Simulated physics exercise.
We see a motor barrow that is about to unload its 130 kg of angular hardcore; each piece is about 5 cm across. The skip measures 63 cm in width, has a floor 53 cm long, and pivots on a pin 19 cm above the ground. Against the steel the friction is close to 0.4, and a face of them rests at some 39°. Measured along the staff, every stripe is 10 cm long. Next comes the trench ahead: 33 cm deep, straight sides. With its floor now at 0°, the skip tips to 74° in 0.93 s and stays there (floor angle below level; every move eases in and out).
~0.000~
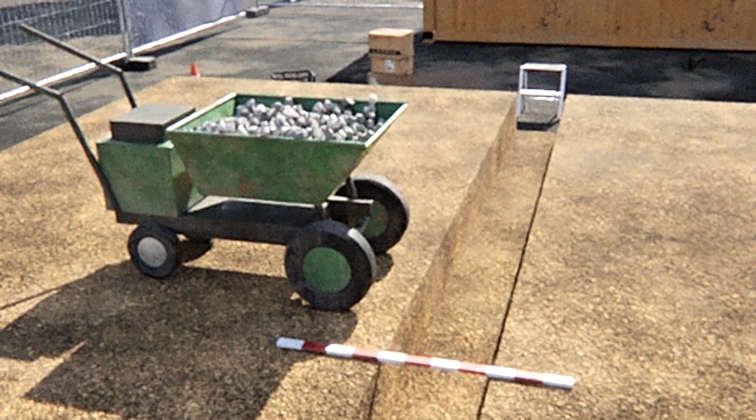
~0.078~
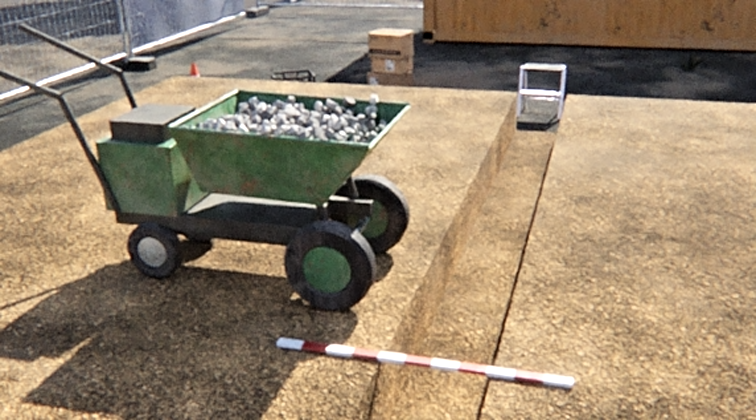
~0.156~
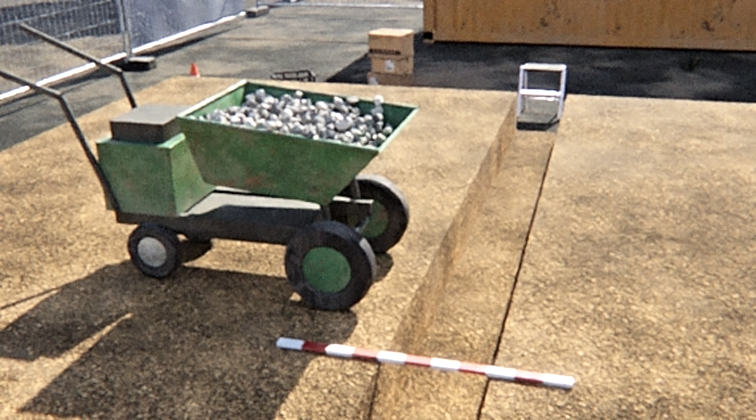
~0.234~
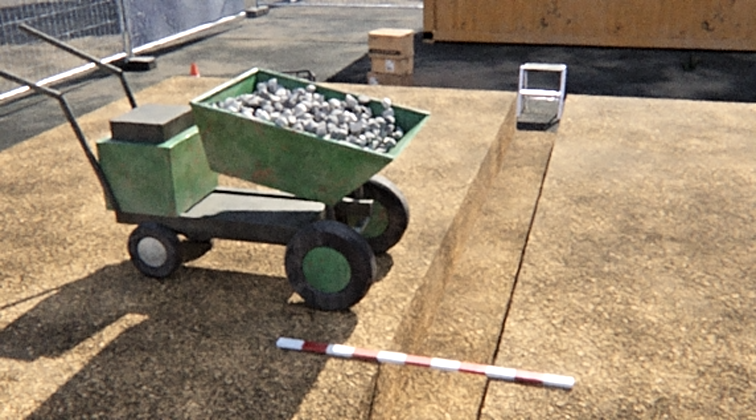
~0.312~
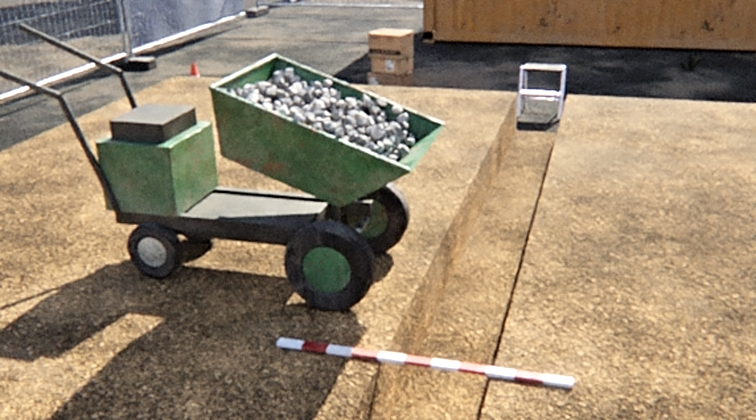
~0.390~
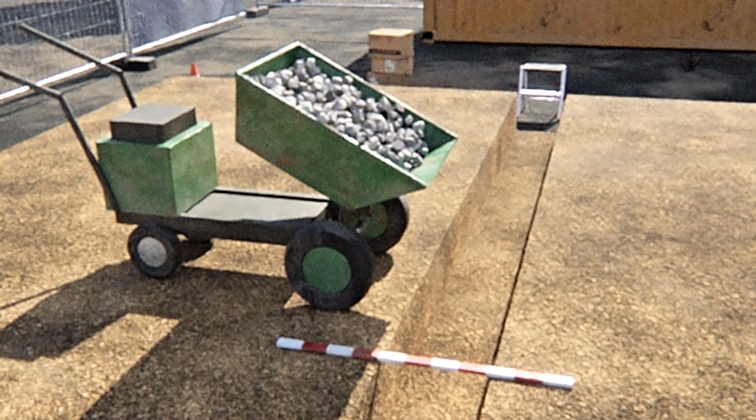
A green motor barrow's skip filled with grey stones tilting steadily forward to the right beside a red-and-white striped staff.
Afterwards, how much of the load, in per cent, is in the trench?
About 57 per cent.
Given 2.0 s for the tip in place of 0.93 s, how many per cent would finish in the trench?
In that case some 70 per cent.
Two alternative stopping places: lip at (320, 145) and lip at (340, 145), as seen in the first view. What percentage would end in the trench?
Close to 90 percent in the first case, 80 percent in the second.
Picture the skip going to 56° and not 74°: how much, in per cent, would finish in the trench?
The trench would hold about 20% of it.
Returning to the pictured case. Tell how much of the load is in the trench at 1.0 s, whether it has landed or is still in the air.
Close to 15 per cent at that time.
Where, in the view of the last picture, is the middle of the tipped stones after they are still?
In the last view, about (506, 327).
After 0.7 s the floor is at 63°; 100 % in the skip; the foremost stones are at (481, 240).
After 1.0 s the floor is at 74°; 59 % in the skip, 15 % in the trench, 27 % past the trench; the foremost stones are at (598, 304).
After 1.4 s the floor is at 74°; 24 % in the skip, 30 % in the trench, 46 % past the trench; the foremost stones are at (716, 307).
After 3.3 s the floor is at 74°; 0 % in the skip, 57 % in the trench, 43 % past the trench; the foremost stones are past the picture's edge.
